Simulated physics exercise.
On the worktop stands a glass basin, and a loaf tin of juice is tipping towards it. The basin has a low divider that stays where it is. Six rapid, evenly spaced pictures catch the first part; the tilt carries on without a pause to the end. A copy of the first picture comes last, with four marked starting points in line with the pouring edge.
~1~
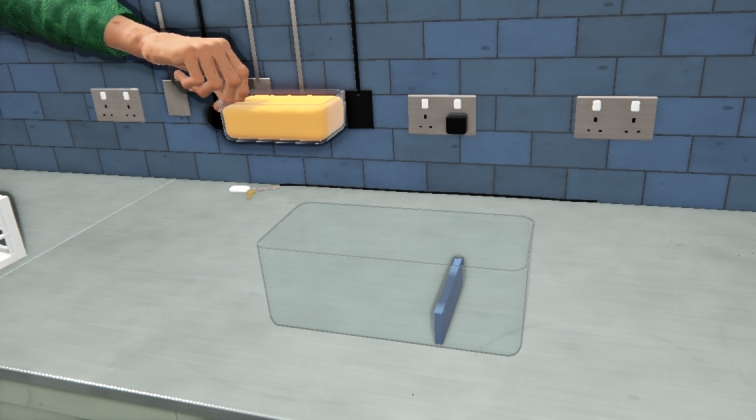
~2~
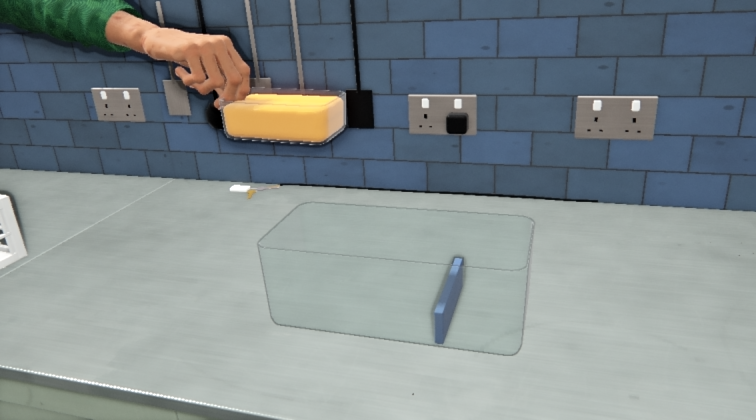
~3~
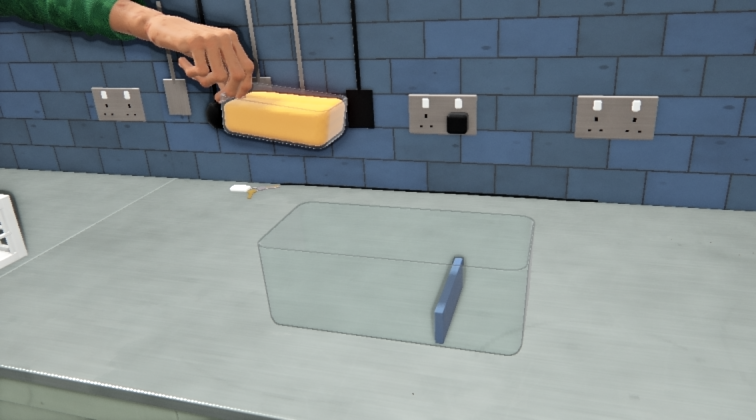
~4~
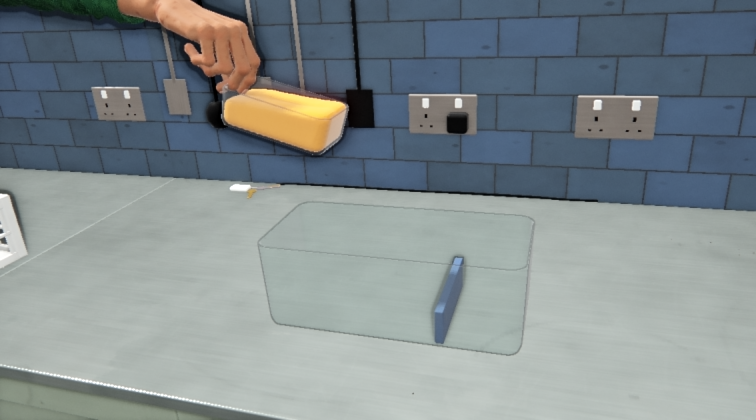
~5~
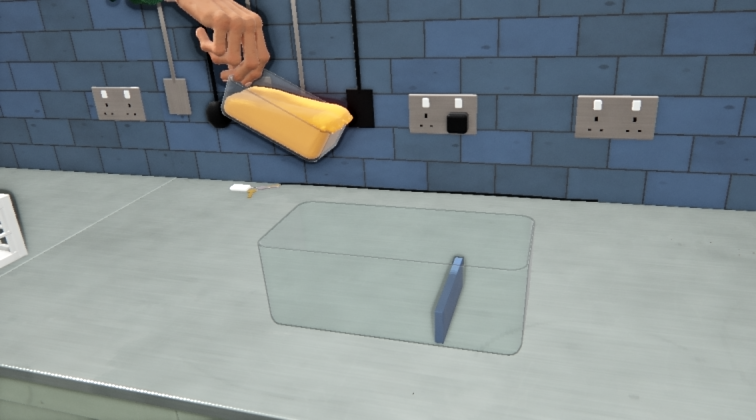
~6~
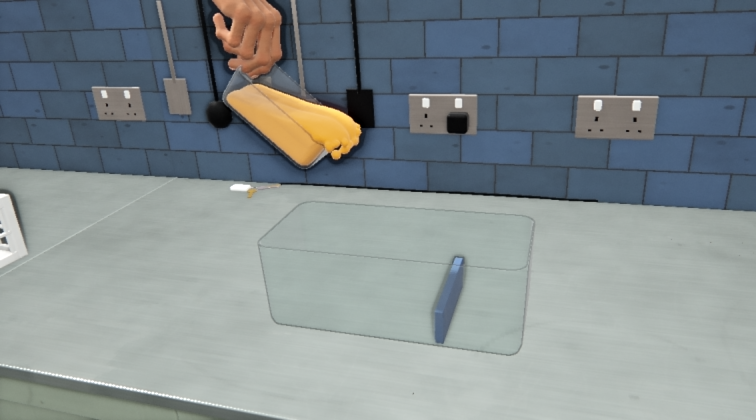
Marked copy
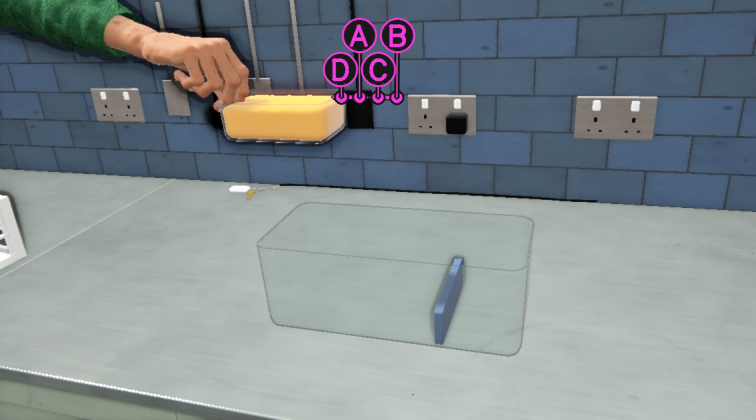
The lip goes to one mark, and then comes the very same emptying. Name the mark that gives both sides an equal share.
Spot B.
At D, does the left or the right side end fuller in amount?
The left one.
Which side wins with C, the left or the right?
The left side.
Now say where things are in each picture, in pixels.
Upright, lip at (333, 97); basin from (272, 320) to (522, 353); top of the wall at (449, 283); nothing has left yet.
Upright, lip at (334, 98); nothing has left yet.
Tipped about 7°, lip at (336, 103); nothing has left yet.
Tipped about 16°, lip at (338, 112); nothing has left yet.
Tipped about 28°, lip at (339, 123); juice is over the lip, down to (339, 123).
Tipped about 41°, lip at (336, 136); juice is over the lip, down to (345, 150).
On the marked copy, A at (359, 97); B at (396, 97); C at (378, 97); D at (341, 97).
If A is chosen, about 91 % ends left of the wall and 5 % right of it; 4 % is lost outside.
If B is chosen, about 53 % ends left of the wall and 45 % right of it.
If C is chosen, about 88 % ends left of the wall and 7 % right of it; 6 % is lost outside.
If D is chosen, about 93 % ends left of the wall and 4 % right of it; 3 % is lost outside.
